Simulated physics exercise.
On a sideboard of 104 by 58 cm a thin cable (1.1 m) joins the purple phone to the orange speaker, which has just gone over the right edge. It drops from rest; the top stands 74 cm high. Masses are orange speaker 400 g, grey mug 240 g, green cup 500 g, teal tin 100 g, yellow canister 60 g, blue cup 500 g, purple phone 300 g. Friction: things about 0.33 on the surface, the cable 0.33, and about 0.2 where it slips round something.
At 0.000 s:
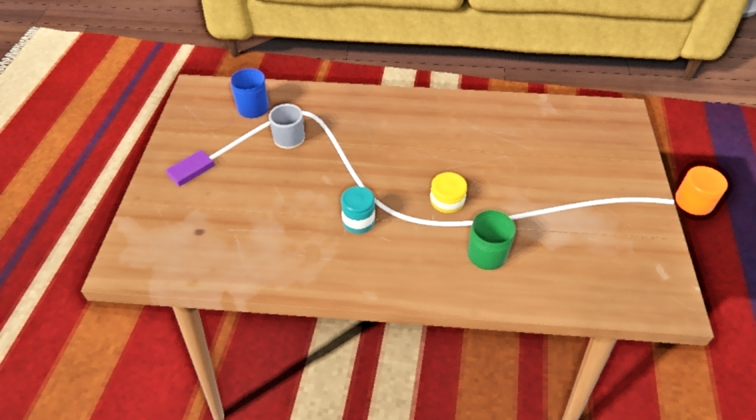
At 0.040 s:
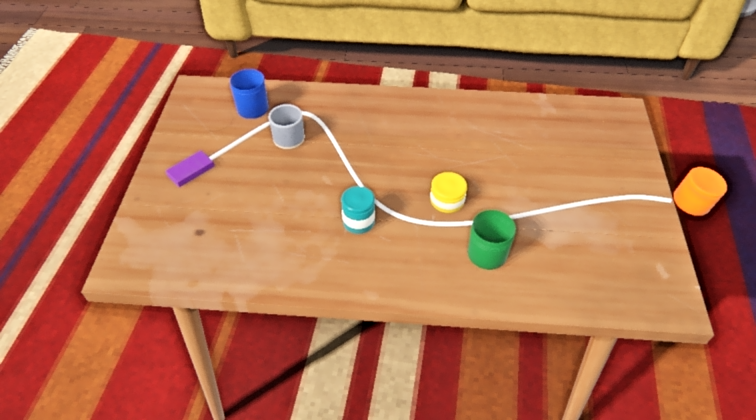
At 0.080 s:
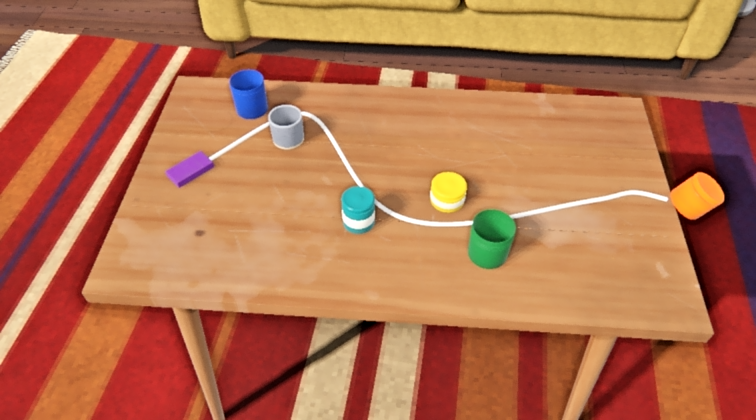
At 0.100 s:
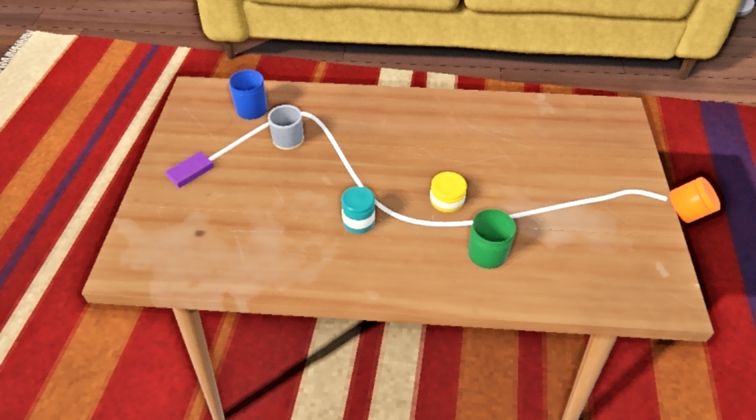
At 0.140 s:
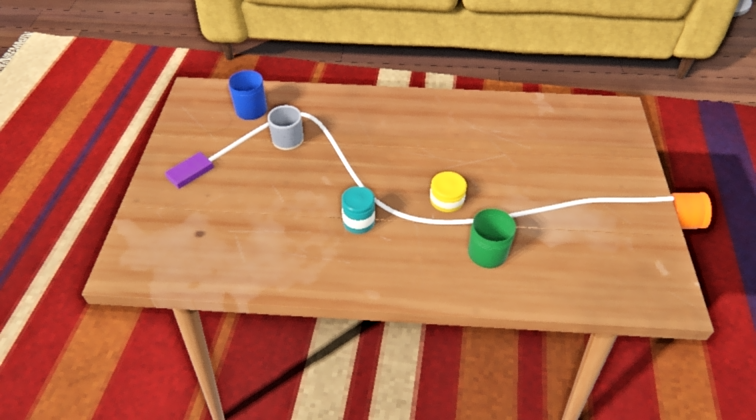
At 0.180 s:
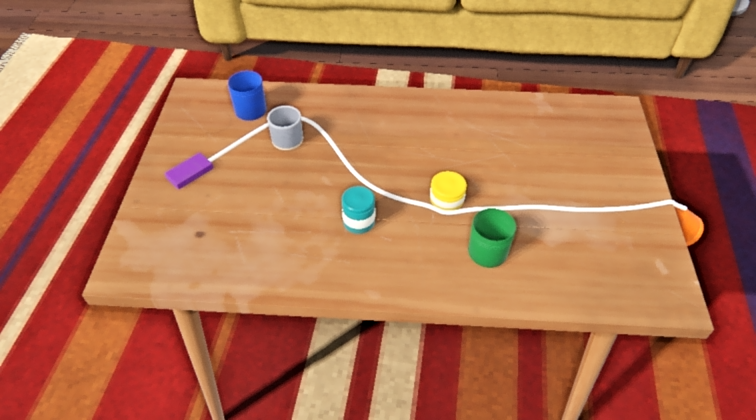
On a wooden table with mugs, tins and a purple phone, a white cable runs from the phone to an orange object at the right edge. The orange object tilts and drops lower beside the edge, partly out of sight, as the cable straightens and shifts away from the teal tin.
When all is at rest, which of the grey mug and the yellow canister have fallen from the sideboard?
In order: The grey mug stays on; the yellow canister goes over the edge.
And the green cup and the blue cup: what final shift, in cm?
Green cup 0 cm, blue cup 0 cm.
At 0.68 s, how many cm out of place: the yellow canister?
About: Yellow canister off the top.
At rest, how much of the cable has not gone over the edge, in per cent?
Some 25 per cent of it.
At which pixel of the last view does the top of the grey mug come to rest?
Near (290, 179).
At 0.4 s, the cable's tail end at (264, 161); yellow canister 32 cm off its start, grey mug 13 cm off its start, purple phone 11 cm off its start.
At 0.7 s, the cable's tail end at (372, 154); yellow canister over the edge, grey mug 17 cm off its start, purple phone 32 cm off its start.
At 0.9 s, the cable's tail end at (498, 164); yellow canister over the edge, grey mug 17 cm off its start at (290, 179), purple phone 57 cm off its start at (477, 157).
At 1.2 s, the cable's tail end at (531, 167); yellow canister over the edge, grey mug 17 cm off its start, purple phone 63 cm off its start.
At 2.4 s, the cable's tail end at (531, 167); yellow canister over the edge, grey mug 17 cm off its start at (290, 179), purple phone 63 cm off its start at (510, 159), orange speaker over the edge.
